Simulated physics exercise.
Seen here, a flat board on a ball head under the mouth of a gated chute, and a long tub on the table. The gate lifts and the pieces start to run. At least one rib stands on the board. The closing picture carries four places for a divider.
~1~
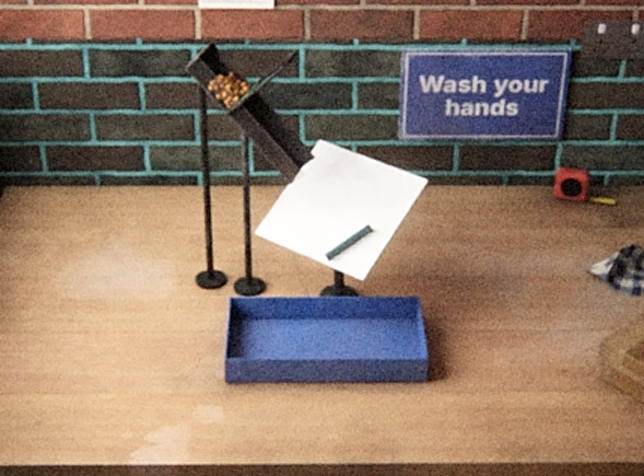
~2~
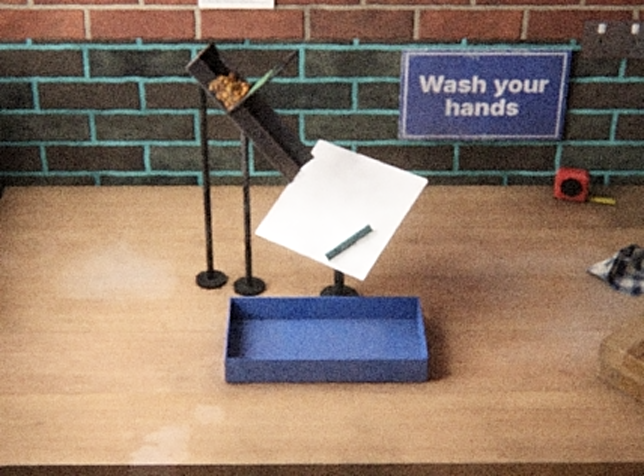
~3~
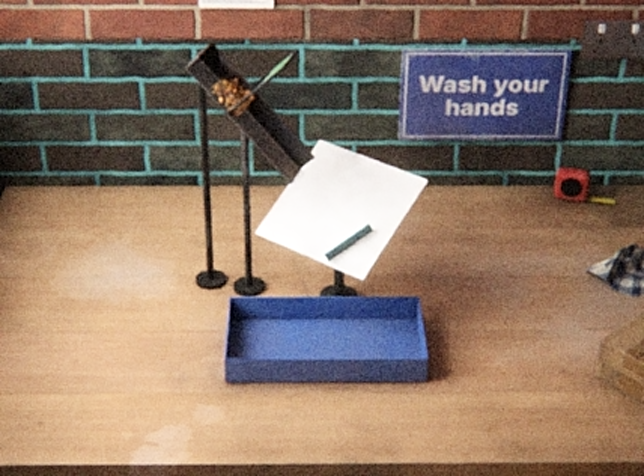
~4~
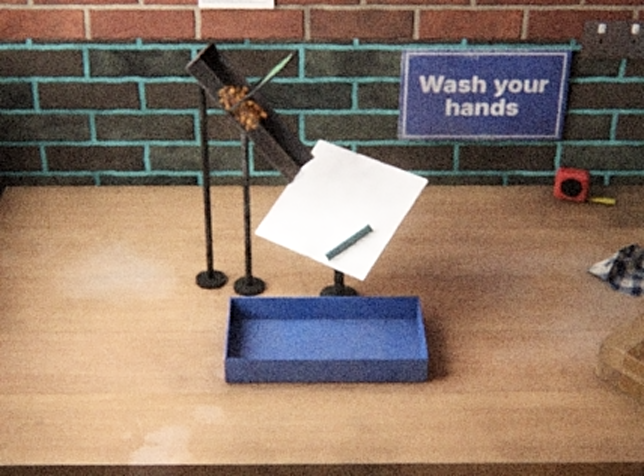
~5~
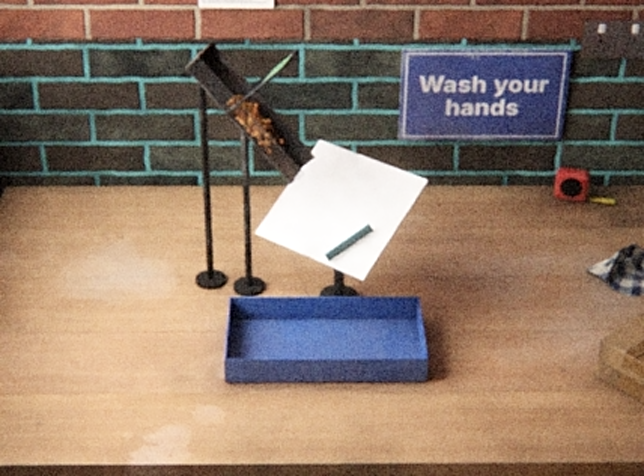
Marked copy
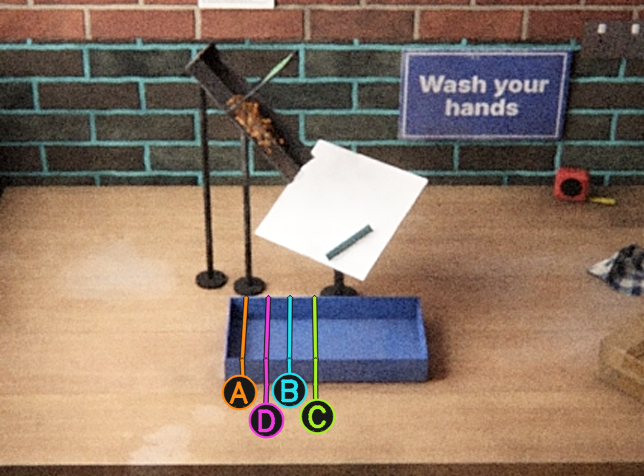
A wooden tabletop stands before a brick wall, teal-jointed dark bricks below red ones, seen from the front and slightly above by a still camera. A dark chute on thin stands holds small golden-brown pieces above a tilted white board with one dark green rib, behind an empty blue tub, with a blue "Wash your hands" sign and red tape measure at right. The gate swings up, and the pieces slide down the chute, stretching into a loose stream.
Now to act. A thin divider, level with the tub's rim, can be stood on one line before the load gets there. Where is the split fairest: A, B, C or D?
Use line B.
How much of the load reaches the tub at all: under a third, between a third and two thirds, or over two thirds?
About that: Over two thirds.
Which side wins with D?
More lands on the right.
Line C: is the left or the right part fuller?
Left.
On the marked copy, line A crosses the front rim at (242, 359); line B crosses the front rim at (289, 359); line C crosses the front rim at (315, 359); line D crosses the front rim at (266, 359).
For line A, of what is caught, only a few on the left of the divider, all but a few on the right.
For line B, of what is caught, close to a third on the left of the divider, close to two thirds on the right.
For line C, of what is caught, all but a few on the left of the divider, only a few on the right.
For line D, of what is caught, a small share on the left of the divider, all but a few on the right.
